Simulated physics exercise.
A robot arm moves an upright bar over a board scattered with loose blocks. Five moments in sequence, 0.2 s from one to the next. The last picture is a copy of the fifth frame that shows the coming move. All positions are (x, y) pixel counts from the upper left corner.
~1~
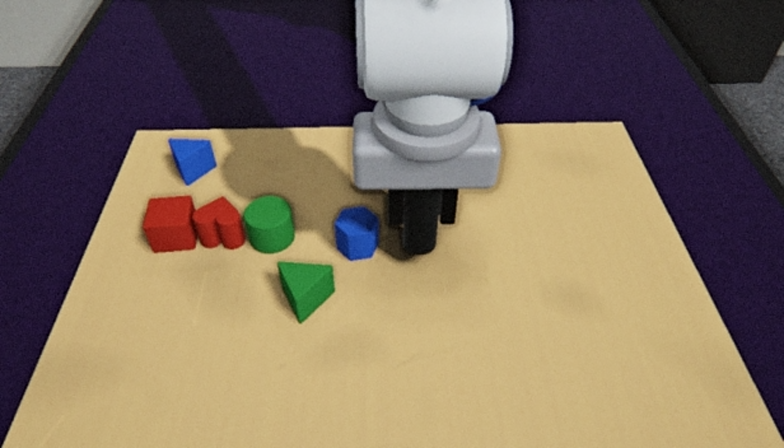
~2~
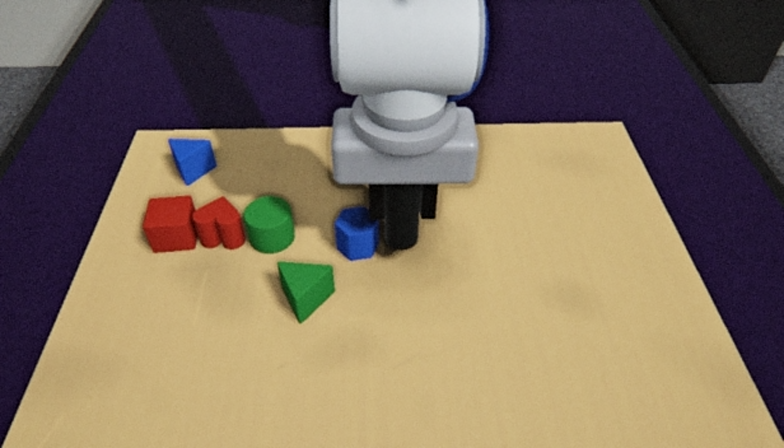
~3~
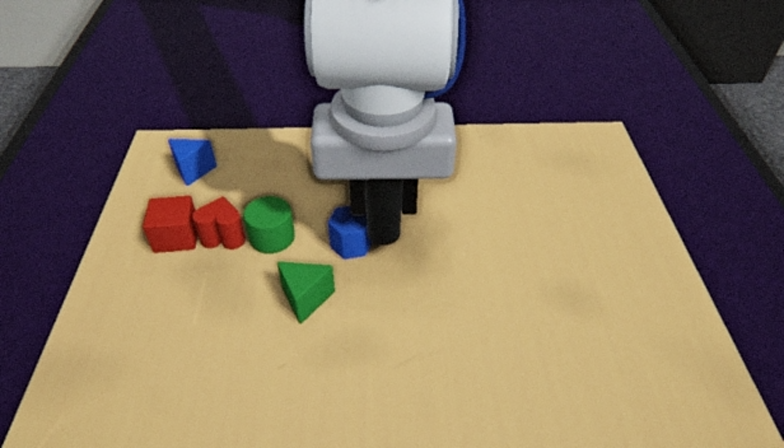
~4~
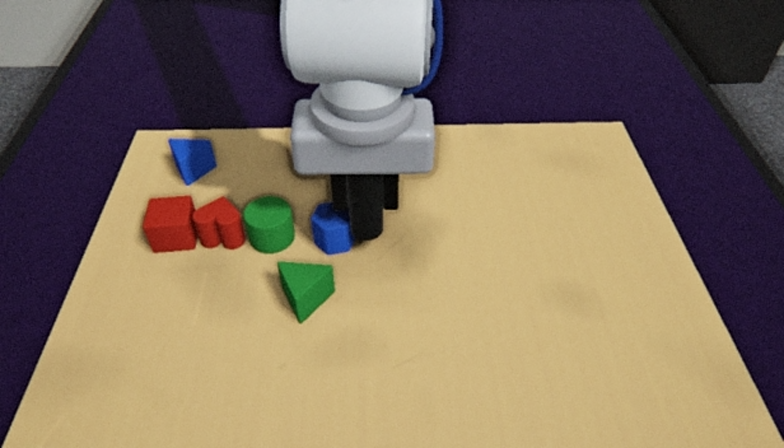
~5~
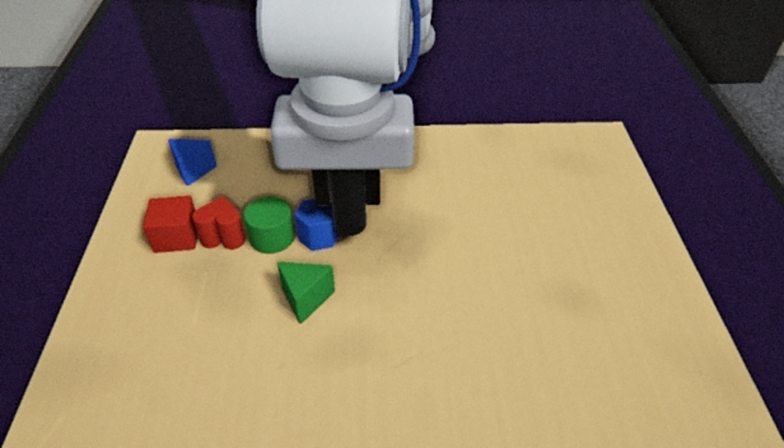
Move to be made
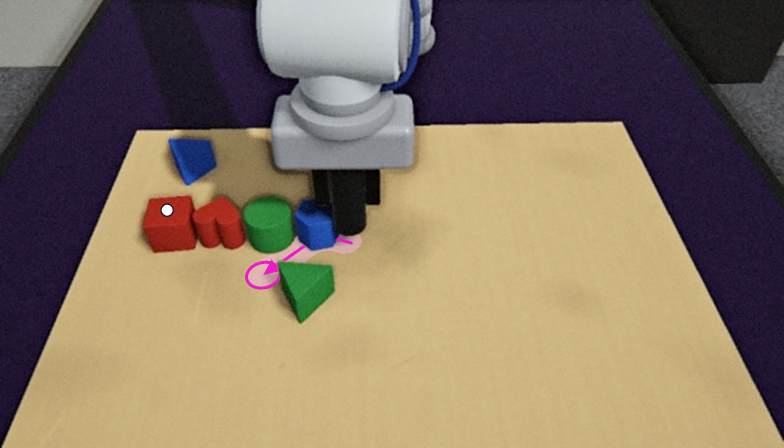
On a wooden board, a robot arm moves a dark bar left, pushing a blue hexagonal block toward a green circular block.
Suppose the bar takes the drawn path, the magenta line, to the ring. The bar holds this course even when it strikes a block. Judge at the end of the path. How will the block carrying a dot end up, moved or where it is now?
It ends up somewhere else.
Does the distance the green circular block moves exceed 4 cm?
Yes, I think so.
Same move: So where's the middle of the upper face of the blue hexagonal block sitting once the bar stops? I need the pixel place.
The point I'd pick in the picture is (261, 213).
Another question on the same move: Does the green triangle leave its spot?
I expect not.
The line goes from (352, 243) by way of (319, 240) and (291, 256) to (263, 275); the dot is on the red square block.
One third of the way, bar at (315, 222); red square block at (145, 210), turned 25° clockwise; red heart-shaped block at (187, 214); green circular block at (235, 210); blue hexagonal block at (280, 208).
Two thirds of the way, bar at (287, 238); red square block at (131, 210), turned 40° clockwise; red heart-shaped block at (170, 217), turned 15° anticlockwise; green circular block at (218, 208); blue hexagonal block at (261, 212), turned 35° clockwise.
At the end, bar at (259, 257); red square block at (131, 210), turned 40° clockwise; red heart-shaped block at (170, 217), turned 15° anticlockwise; green circular block at (218, 208); green triangle unmoved; blue hexagonal block at (261, 213), turned 40° clockwise.
